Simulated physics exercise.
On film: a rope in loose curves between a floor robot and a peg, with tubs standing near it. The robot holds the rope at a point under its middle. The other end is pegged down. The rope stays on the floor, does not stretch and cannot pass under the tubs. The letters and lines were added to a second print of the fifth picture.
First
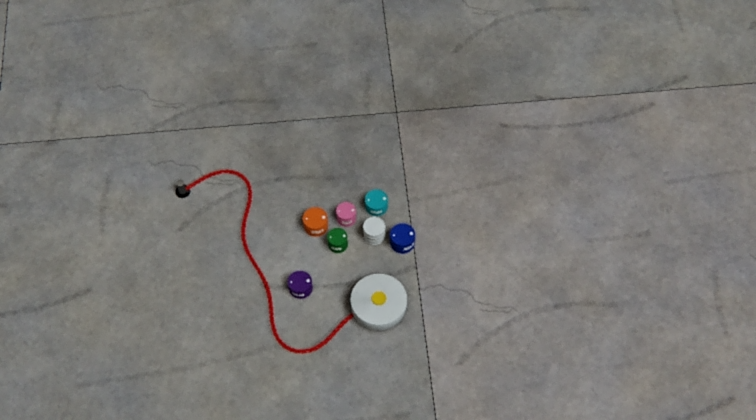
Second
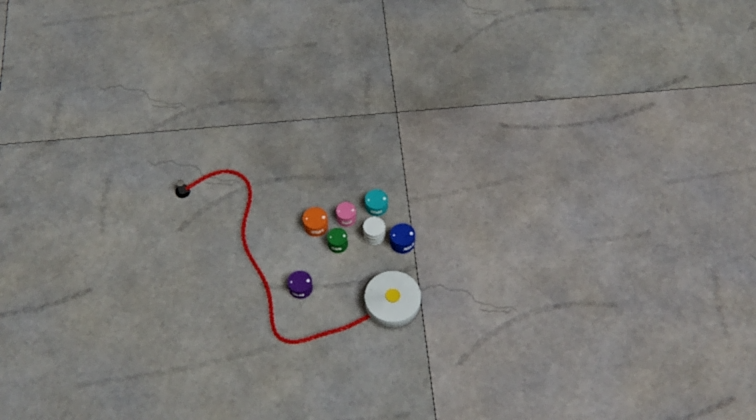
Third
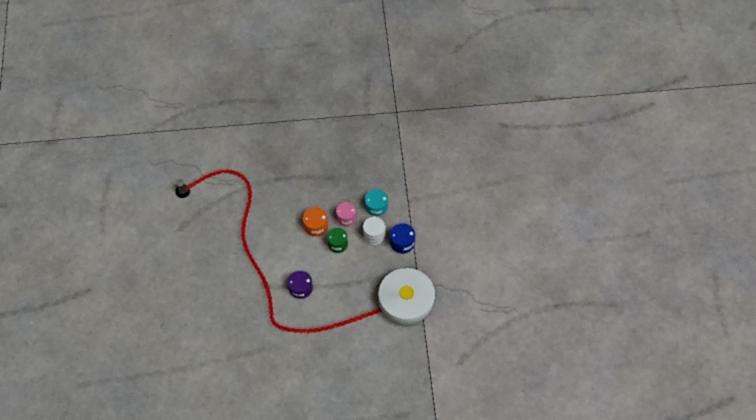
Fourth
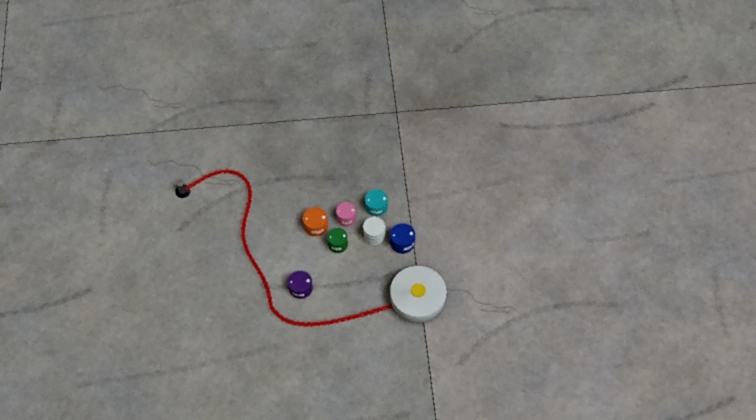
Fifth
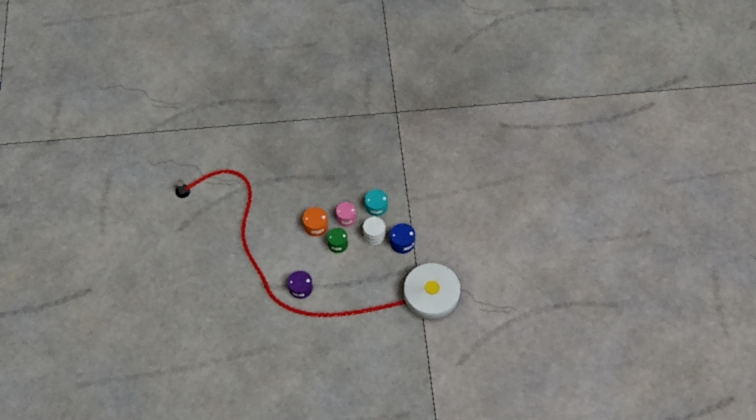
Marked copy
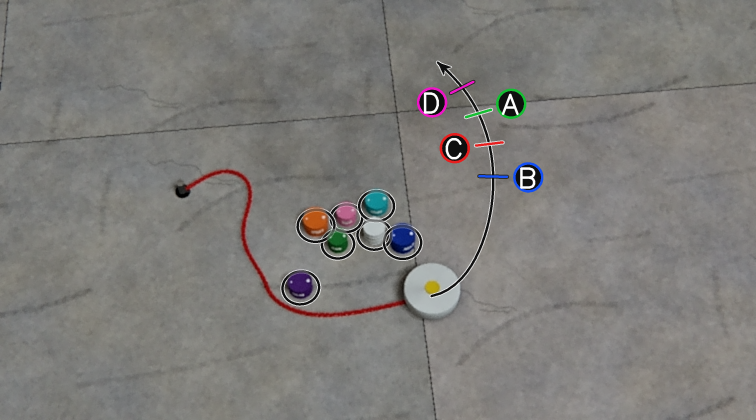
A round white floor robot with a yellow dot sits on a grey tiled floor, seen from above at an angle, with a red rope curving from it to a small dark peg at left. Orange, pink, turquoise, green, white, blue and purple tubs stand above and left of it. The robot slides slowly right and slightly upward, drawing the rope's lower bend flatter, while the tubs and camera stay still.
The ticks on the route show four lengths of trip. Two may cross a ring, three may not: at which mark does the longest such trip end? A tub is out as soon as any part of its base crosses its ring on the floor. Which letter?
At B, and not beyond.
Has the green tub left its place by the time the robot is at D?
Yes.
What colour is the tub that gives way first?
The purple one.
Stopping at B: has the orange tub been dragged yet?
No.
On the marked copy, A at (479, 113); B at (493, 177); C at (489, 144); D at (462, 87); the route from (432, 296) via (493, 177) to (438, 63).
Taking B. A third of the way, robot (473, 259).
Two thirds of the way, robot (490, 213); purple tub (303, 277).
When it is over, robot (494, 172); purple tub (314, 244); one over the rings.
As for the rest, A has seven over the rings; C has five over the rings; D has seven over the rings.
